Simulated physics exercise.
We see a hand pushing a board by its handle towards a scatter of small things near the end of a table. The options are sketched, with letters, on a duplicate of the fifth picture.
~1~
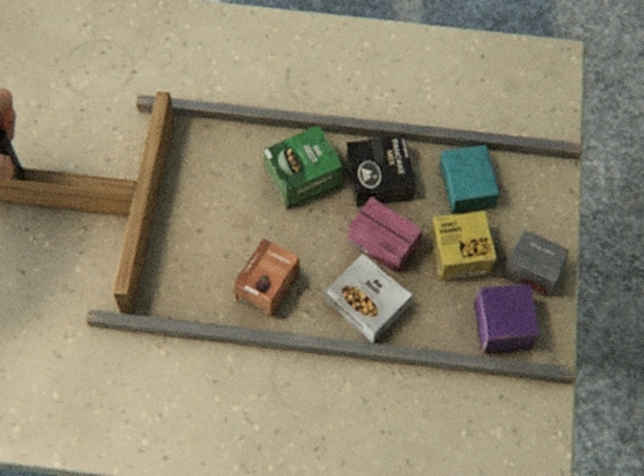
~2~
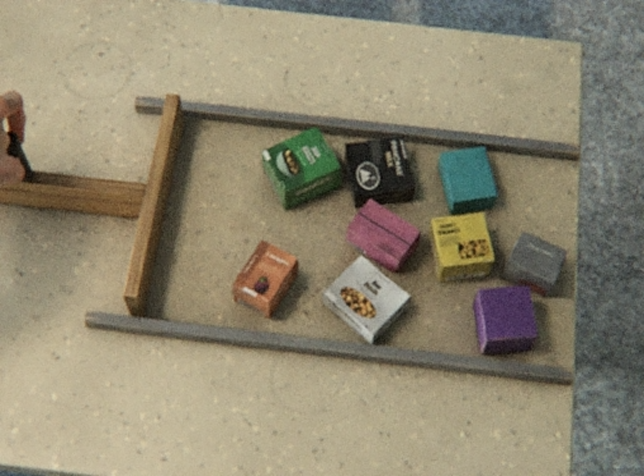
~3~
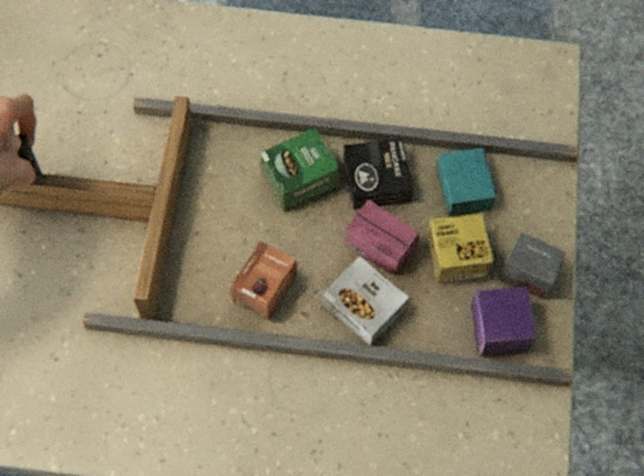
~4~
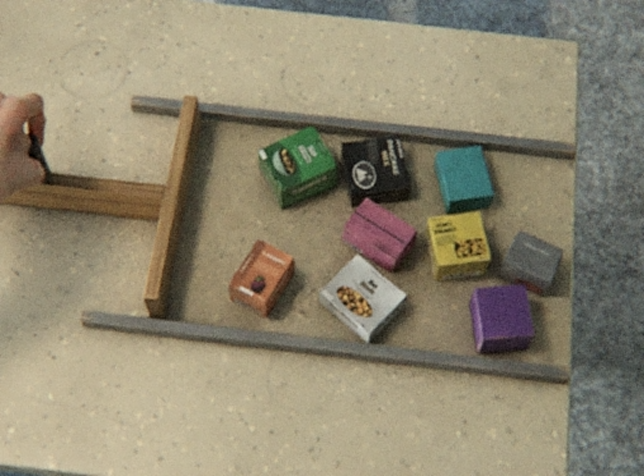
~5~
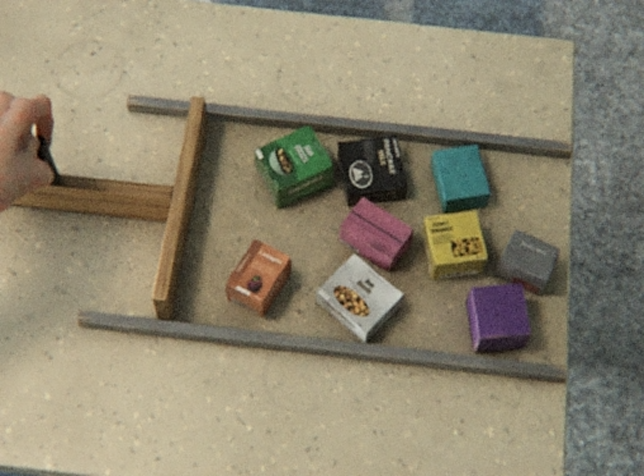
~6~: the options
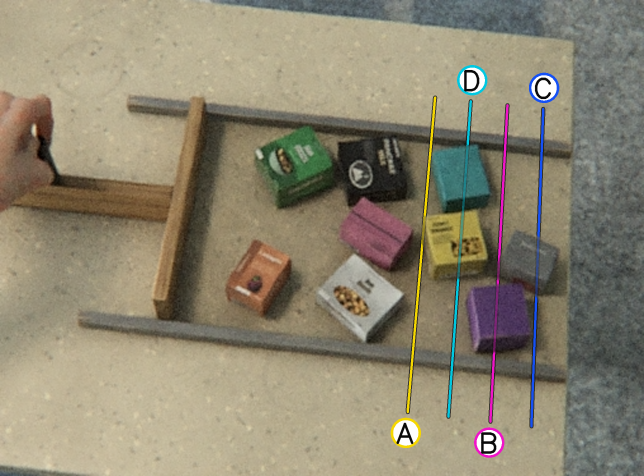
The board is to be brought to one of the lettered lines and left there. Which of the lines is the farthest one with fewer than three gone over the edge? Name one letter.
It should halt at A.
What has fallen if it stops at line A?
The turquoise block.
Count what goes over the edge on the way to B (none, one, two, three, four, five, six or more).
By then, six or more.
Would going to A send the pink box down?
No.
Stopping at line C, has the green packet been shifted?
Yes.
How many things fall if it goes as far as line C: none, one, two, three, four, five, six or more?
In all, six or more.
On the copy, A at (422, 244); B at (499, 253); C at (538, 257); D at (460, 248).
On A. First, board (267, 203); black packet (385, 170); orange box (288, 278).
Then, board (358, 213); turquoise block (521, 184); black packet (466, 177).
Finally, board (420, 220); turquoise block over the edge; grey packet (567, 264); one fallen.
By contrast, B drops six; C drops eight; D drops three.
